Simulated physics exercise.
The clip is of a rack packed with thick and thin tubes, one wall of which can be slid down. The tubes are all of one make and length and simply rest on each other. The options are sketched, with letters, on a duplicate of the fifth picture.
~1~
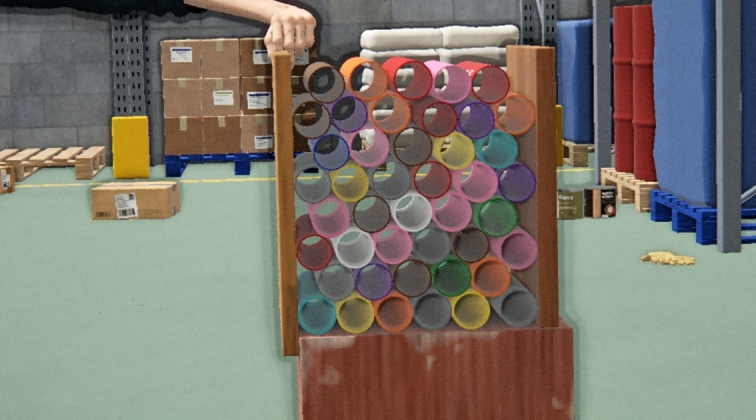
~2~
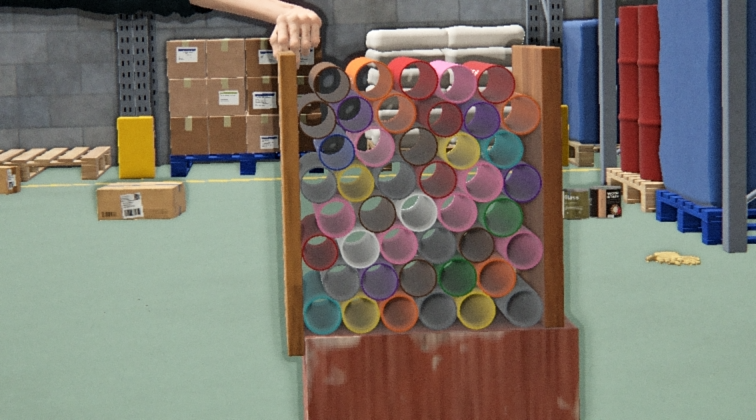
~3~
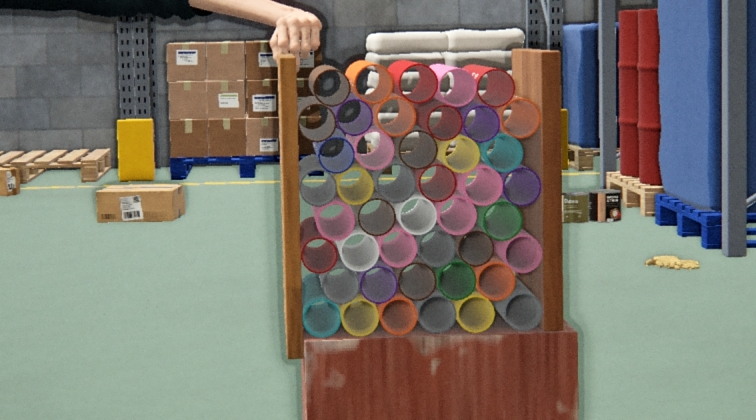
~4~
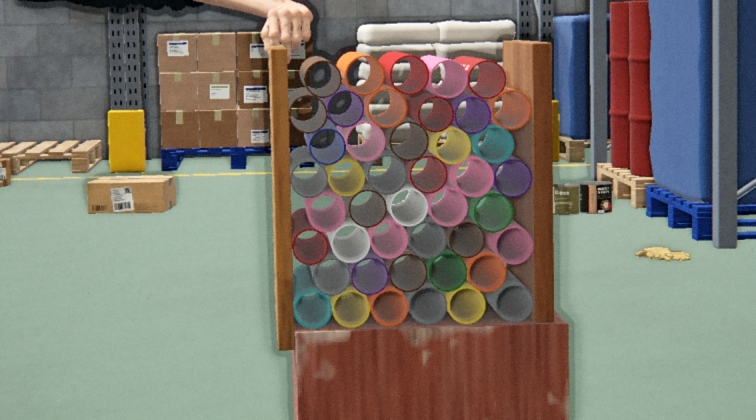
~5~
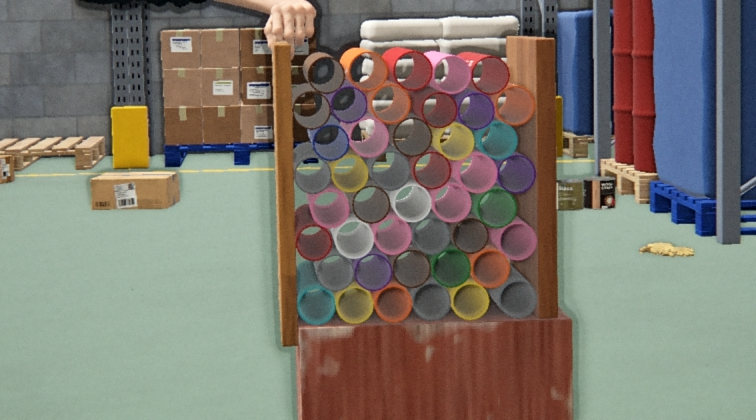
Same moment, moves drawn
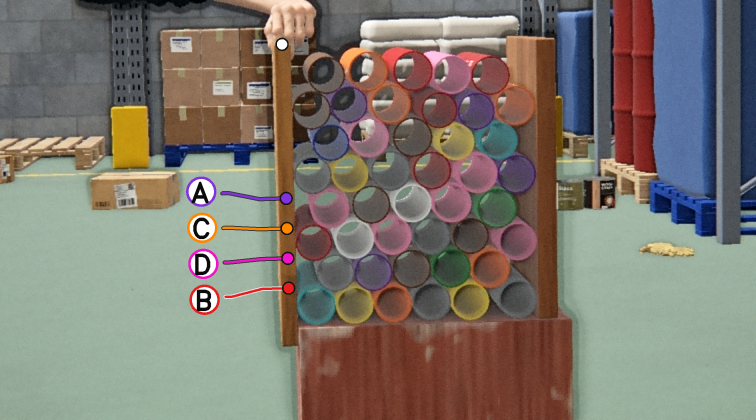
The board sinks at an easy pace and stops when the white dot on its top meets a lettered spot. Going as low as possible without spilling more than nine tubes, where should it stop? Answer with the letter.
At most to D.
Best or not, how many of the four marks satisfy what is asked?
Three of them.
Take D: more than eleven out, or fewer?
It loses fewer than eleven.
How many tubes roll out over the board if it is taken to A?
At A the number is two.
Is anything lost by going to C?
Yes.
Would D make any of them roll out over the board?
Yes, at D.
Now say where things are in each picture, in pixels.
In the first frame, a grey tube (519, 308); an orange tube (491, 278); a pink tube (393, 245).
In the second frame, a pink tube (399, 245); a pink tube (336, 219).
In the third frame, a pink tube (483, 186); a yellow tube (462, 155).
In the fourth frame, an orange tube (512, 110); an orange tube (365, 75).
In the fifth frame, side board (284, 183); a turquoise tube (316, 306); a grey tube (518, 299).
On the marked copy, A at (286, 198); B at (289, 288); C at (287, 228); D at (288, 259); the white dot at (282, 44).
With D. Early on, top of the board (293, 132).
Further on, top of the board (295, 229).
At the end, top of the board (296, 257), about six out over the board.
As for the rest, A two out over the board; B more than nine out over the board; C about six out over the board.
